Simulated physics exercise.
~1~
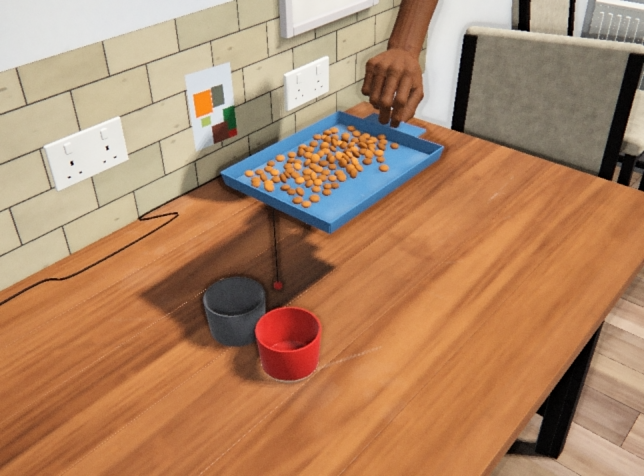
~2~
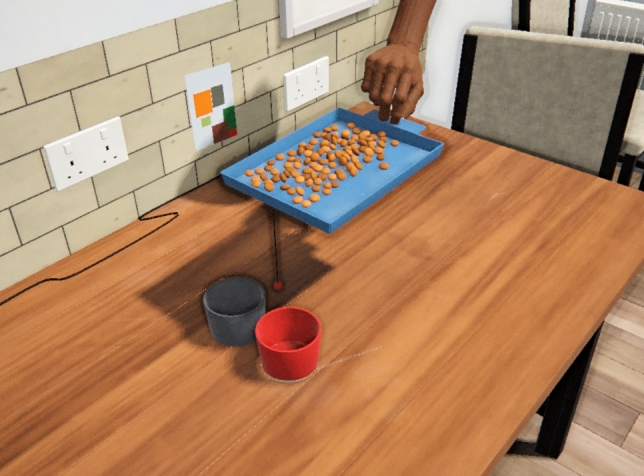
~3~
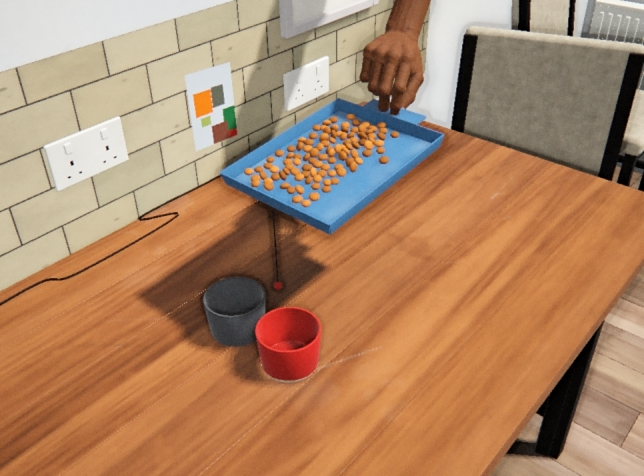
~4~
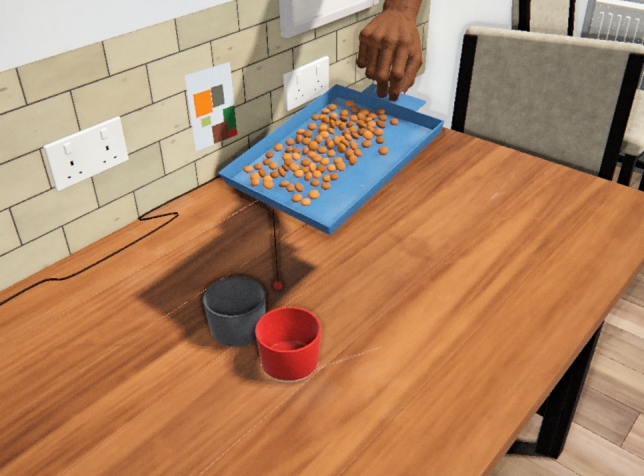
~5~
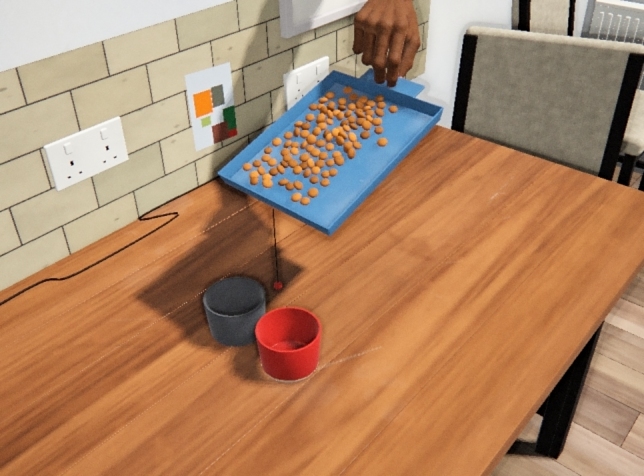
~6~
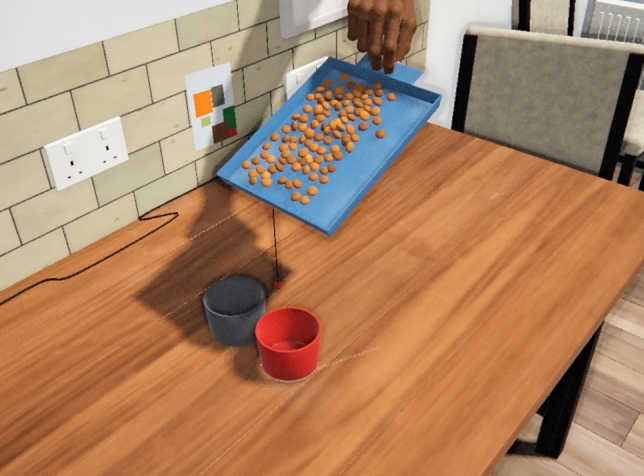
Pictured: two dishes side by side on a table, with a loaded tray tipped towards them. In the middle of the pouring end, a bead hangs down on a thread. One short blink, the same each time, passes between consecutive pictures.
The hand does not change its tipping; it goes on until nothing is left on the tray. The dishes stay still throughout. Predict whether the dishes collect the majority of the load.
I expect the dishes to end up with the bulk of the load.
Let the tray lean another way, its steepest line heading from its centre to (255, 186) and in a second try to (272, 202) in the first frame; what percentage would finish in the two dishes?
First heading 30 %, second heading 60 %.
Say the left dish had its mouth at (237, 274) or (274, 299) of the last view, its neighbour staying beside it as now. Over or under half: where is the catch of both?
For the earlier try a smaller portion is kept, for the later one a smaller portion.
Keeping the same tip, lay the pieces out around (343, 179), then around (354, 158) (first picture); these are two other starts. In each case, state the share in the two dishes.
In turn 70 and 60 in a hundred.
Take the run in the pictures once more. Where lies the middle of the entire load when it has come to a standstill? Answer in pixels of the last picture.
Centre at rest: Close to (275, 356).
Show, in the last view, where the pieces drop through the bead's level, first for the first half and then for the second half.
The early half goes through (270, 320), the late half through (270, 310).
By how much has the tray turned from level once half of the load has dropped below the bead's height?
The tilt is near 100° by then.
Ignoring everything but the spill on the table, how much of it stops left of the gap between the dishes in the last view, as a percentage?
Close to 60 in a hundred.
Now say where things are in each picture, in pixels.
Corners of the pouring end at (225, 172) and (330, 220), level; middle of the load at (332, 160), bits of cat kibble; left dish at (214, 325); right dish at (267, 360); bead on its thread at (278, 285), in the first frame.
Corners of the pouring end at (225, 172) and (330, 221), level; middle of the load at (332, 158), in the second frame.
Corners of the pouring end at (224, 172) and (329, 222), tipped barely, lowest at the right corner; middle of the load at (331, 153), in the third frame.
Corners of the pouring end at (223, 172) and (328, 223), tipped a little, lowest at the right corner; middle of the load at (330, 145), in the fourth frame.
Corners of the pouring end at (222, 172) and (328, 225), tipped clearly, lowest at the right corner; middle of the load at (329, 138), in the fifth frame.
Corners of the pouring end at (221, 173) and (327, 227), tipped clearly, lowest at the right corner; middle of the load at (327, 131); left dish at (214, 325); right dish at (267, 360), in the sixth frame.
Soon after the last picture, tray tipped steeply; nearly all on the tray; a small part in the air.
A little later, tray tipped past a quarter turn; a small part on the tray; about a quarter in the right dish; about a quarter in the left dish; about a quarter outside both; about a quarter in the air.
Later still, tray tipped past a quarter turn; about a third in the right dish; about a quarter in the left dish; about a quarter outside both.
At rest, tray tipped past a quarter turn; about a third in the right dish; about a quarter in the left dish; about a quarter outside both.
